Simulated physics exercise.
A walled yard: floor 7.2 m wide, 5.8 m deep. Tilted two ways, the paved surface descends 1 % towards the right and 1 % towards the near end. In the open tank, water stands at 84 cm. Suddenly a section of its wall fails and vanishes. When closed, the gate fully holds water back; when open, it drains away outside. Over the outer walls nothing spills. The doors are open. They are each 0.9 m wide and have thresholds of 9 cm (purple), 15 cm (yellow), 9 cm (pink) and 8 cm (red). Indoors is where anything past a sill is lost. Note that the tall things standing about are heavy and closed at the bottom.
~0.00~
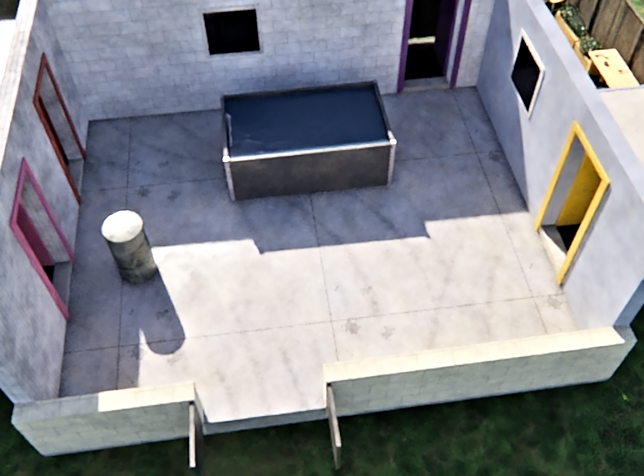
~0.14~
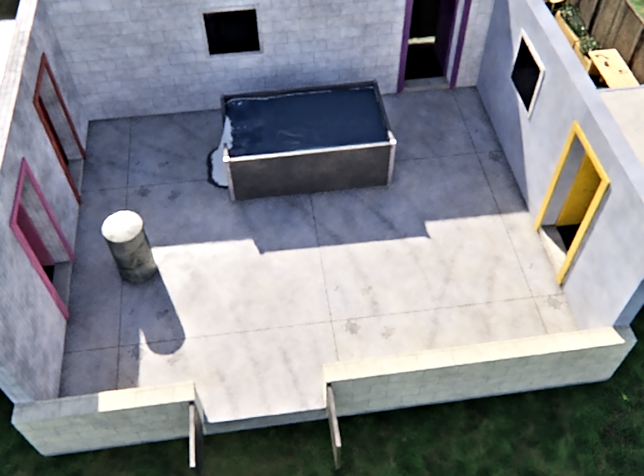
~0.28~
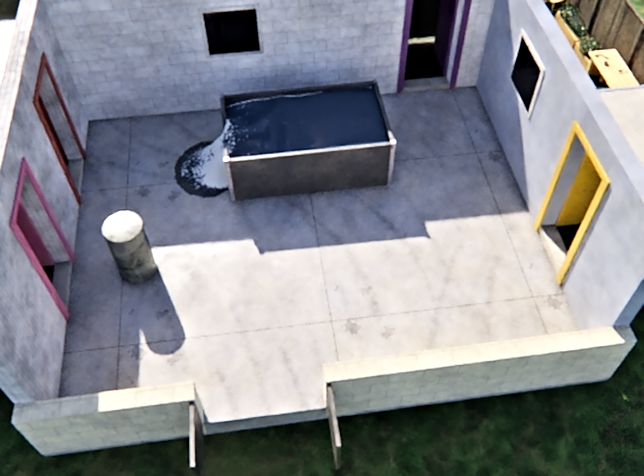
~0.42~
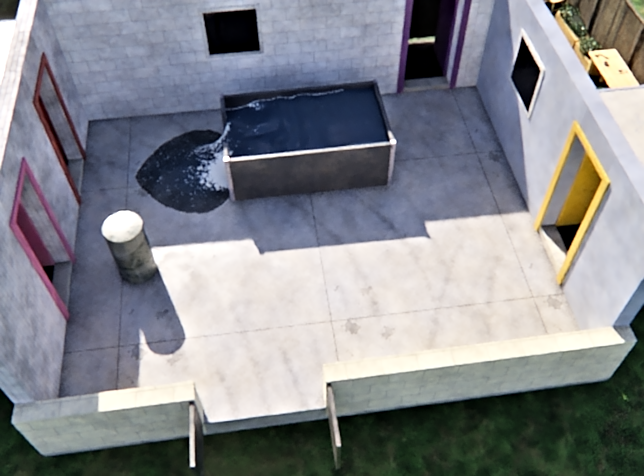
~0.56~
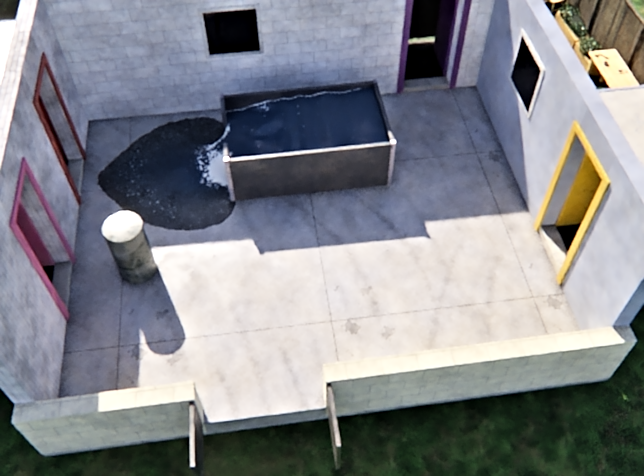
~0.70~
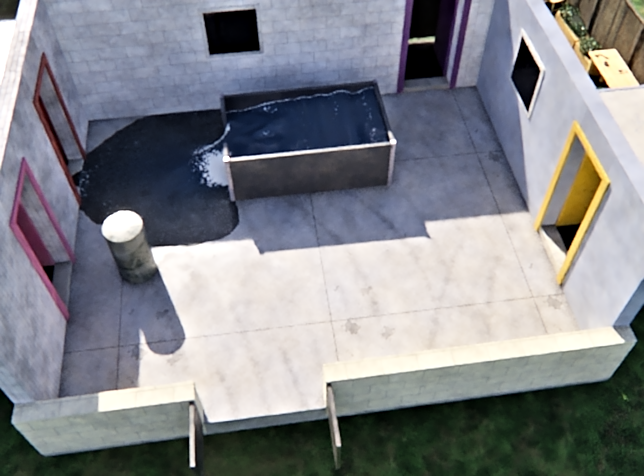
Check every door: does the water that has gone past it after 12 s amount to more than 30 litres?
Purple door: It does not. Yellow door: It does not. Pink door: It does. Red door: It does.
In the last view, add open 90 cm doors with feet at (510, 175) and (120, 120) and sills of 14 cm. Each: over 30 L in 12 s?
First door short of the limit, second door beyond the limit.
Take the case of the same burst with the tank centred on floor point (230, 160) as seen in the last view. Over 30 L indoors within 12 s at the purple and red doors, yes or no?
Lab note: Purple door limit not exceeded; red door limit exceeded.
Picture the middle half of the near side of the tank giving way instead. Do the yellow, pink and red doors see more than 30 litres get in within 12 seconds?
Door by door - yellow: Within bounds, pink: Within bounds, red: Within bounds.
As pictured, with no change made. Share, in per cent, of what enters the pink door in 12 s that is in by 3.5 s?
70 percent or so by then.
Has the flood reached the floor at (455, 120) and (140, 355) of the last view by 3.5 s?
Untouched, soaked.
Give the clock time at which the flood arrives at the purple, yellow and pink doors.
Arrival times: Purple 5.5 seconds, yellow 8.0 seconds, pink 1.2 seconds.
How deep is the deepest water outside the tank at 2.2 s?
Max around 36 cm.
After 1.4 s water covers 20 % of the floor and is deepest (45 cm) near (222, 166); purple door not reached, yellow door not reached, pink door 13 cm at the sill, 0 L in, red door 16 cm at the sill, 75 L in.
After 2.2 s water covers 30 % of the floor and is deepest (36 cm) near (222, 166); purple door not reached, yellow door not reached, pink door 17 cm at the sill, 16 L in, red door 30 cm at the sill, 202 L in.
After 3.5 s water covers 35 % of the floor and is deepest (28 cm) near (222, 166); purple door not reached, yellow door not reached, pink door 12 cm at the sill, 36 L in, red door 22 cm at the sill, 381 L in.
After 7.0 s water covers 70 % of the floor and is deepest (16 cm) near (222, 166); purple door 4 cm at the sill, 0 L in, yellow door not reached, pink door 10 cm at the sill, 51 L in, red door 13 cm at the sill, 539 L in.
After 12.0 s water covers 90 % of the floor and is deepest (14 cm) near (589, 356); purple door 3 cm at the sill, 0 L in, yellow door 10 cm at the sill, 0 L in, pink door 6 cm at the sill, 53 L in, red door 7 cm at the sill, 565 L in.
